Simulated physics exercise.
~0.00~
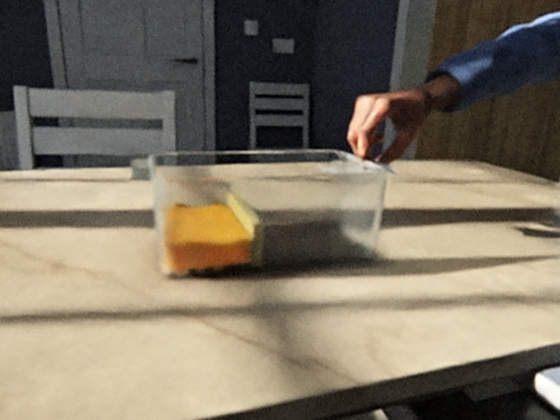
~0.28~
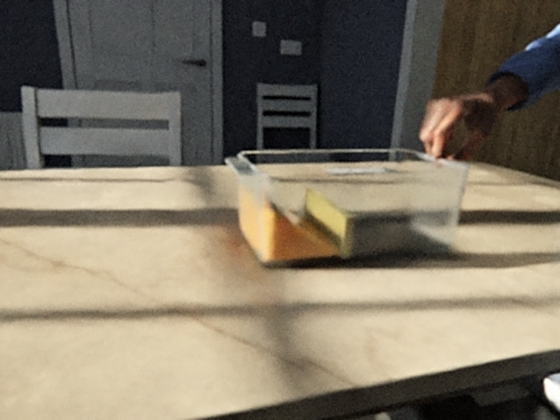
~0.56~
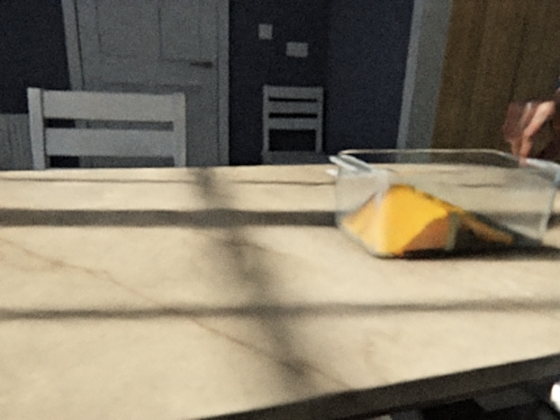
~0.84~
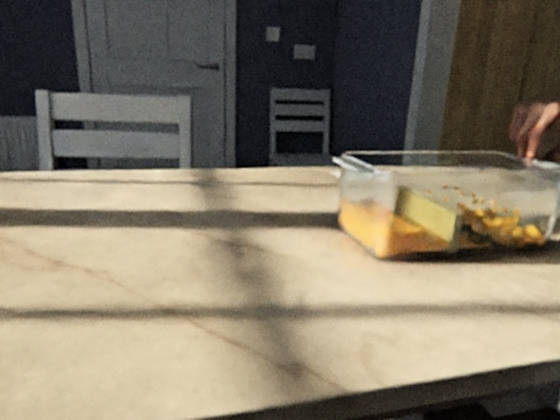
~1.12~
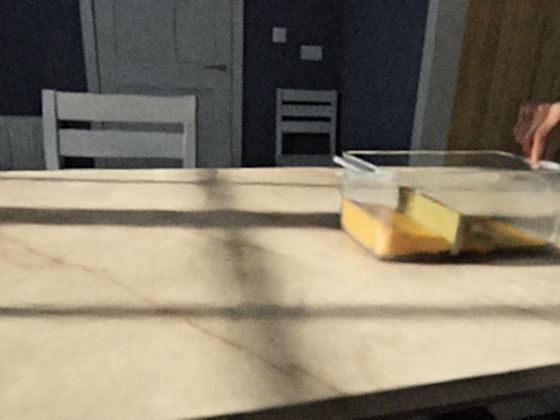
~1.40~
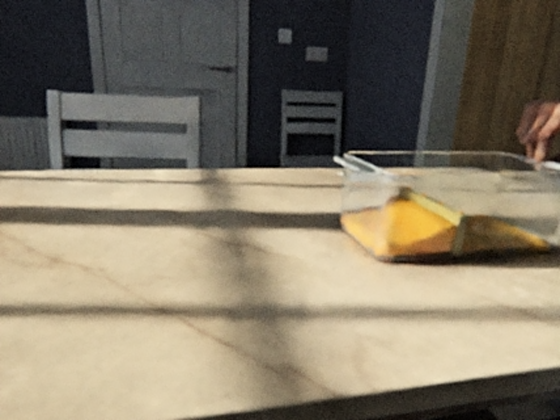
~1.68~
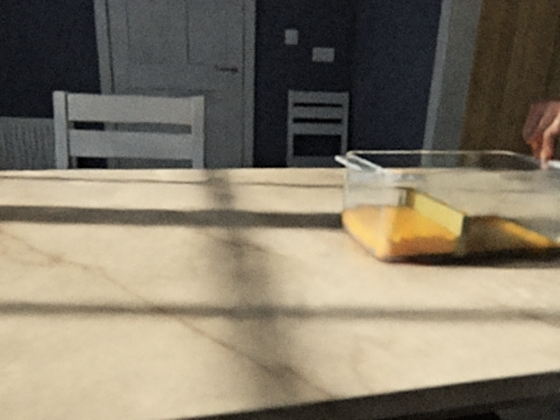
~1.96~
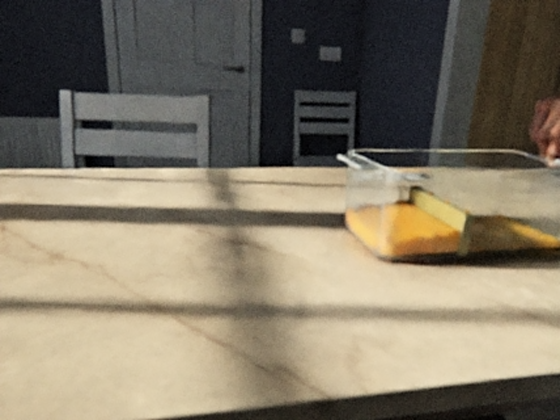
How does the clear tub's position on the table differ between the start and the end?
At the start the tub sits near the middle of the view, and by the end it is over at the right edge of the view, with its right end out of sight.
